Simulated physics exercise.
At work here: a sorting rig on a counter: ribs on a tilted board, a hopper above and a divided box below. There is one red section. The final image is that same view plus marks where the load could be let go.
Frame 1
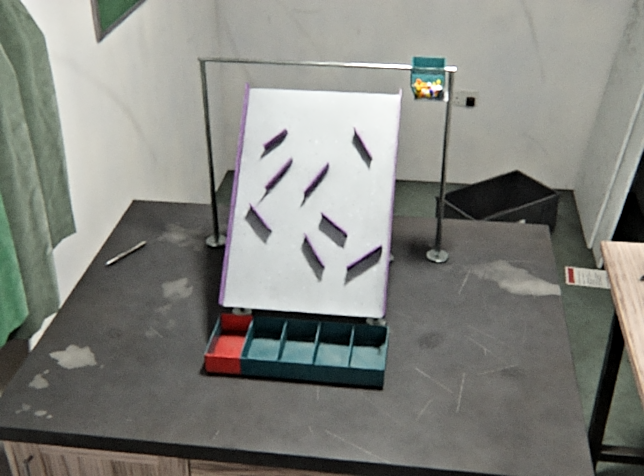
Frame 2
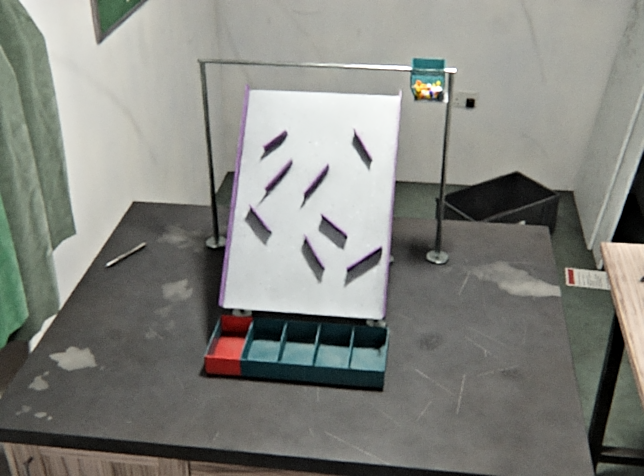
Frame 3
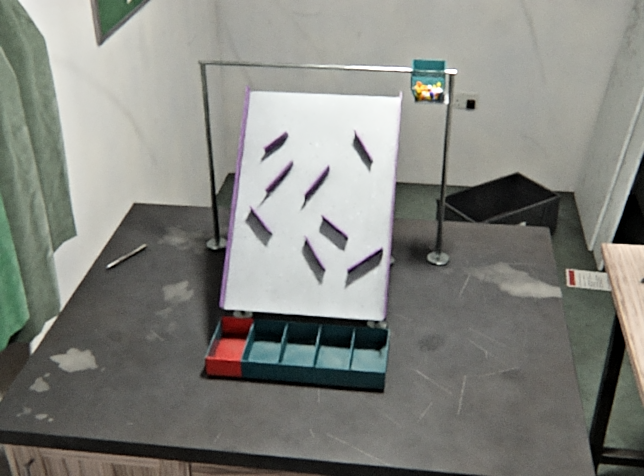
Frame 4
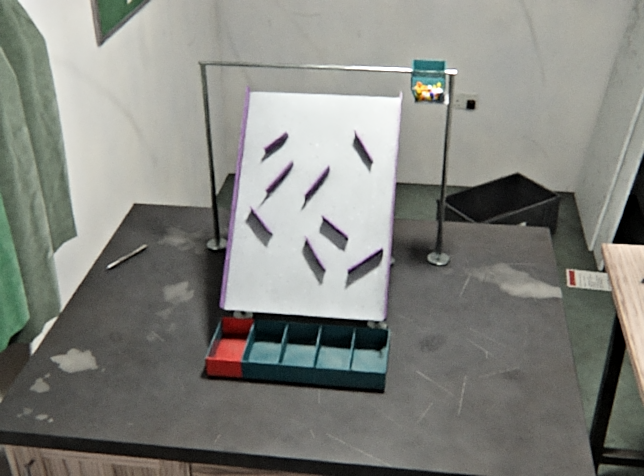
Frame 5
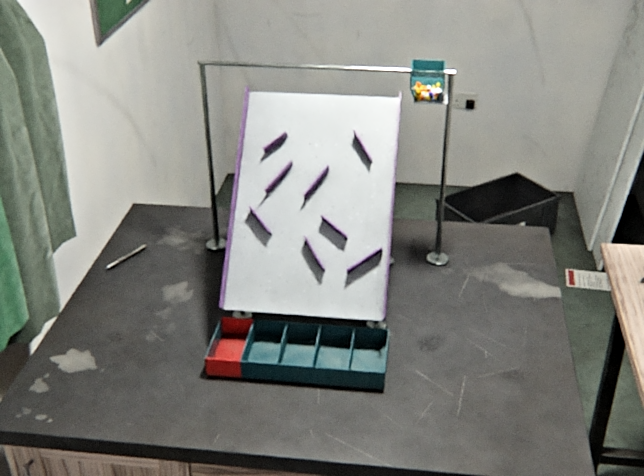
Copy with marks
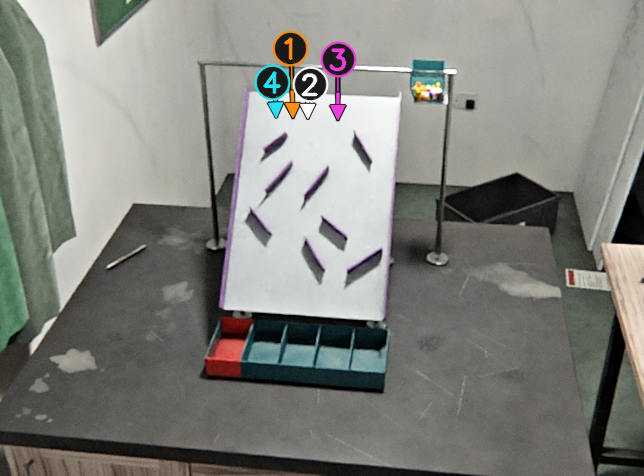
On a dark, scuffed counter, a white tilted board with purple ribs stands beneath a rail holding a small hopper of colourful pieces at right, above an empty divided box whose leftmost section is red; nothing visibly moves.
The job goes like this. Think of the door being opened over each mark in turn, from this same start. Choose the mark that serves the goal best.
4 works best here.
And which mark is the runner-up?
1.
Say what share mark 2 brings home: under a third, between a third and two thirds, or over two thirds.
Mark 2 gives under a third.
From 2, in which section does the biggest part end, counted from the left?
The second.
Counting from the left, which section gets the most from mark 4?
The first from the left.
On the marked copy, mark 1 meets the board at (292, 112); mark 2 meets the board at (307, 113); mark 3 meets the board at (337, 114); mark 4 meets the board at (275, 112).
For mark 1, about a third in the red section, about half in other sections, a small part held on the board, a small part outside the box.
For mark 2, a small part in the red section, most in other sections, a stray few outside the box.
For mark 3, a small part in the red section, most in other sections, a small part held on the board.
For mark 4, most in the red section, a small part in other sections, a stray few held on the board, a small part outside the box.
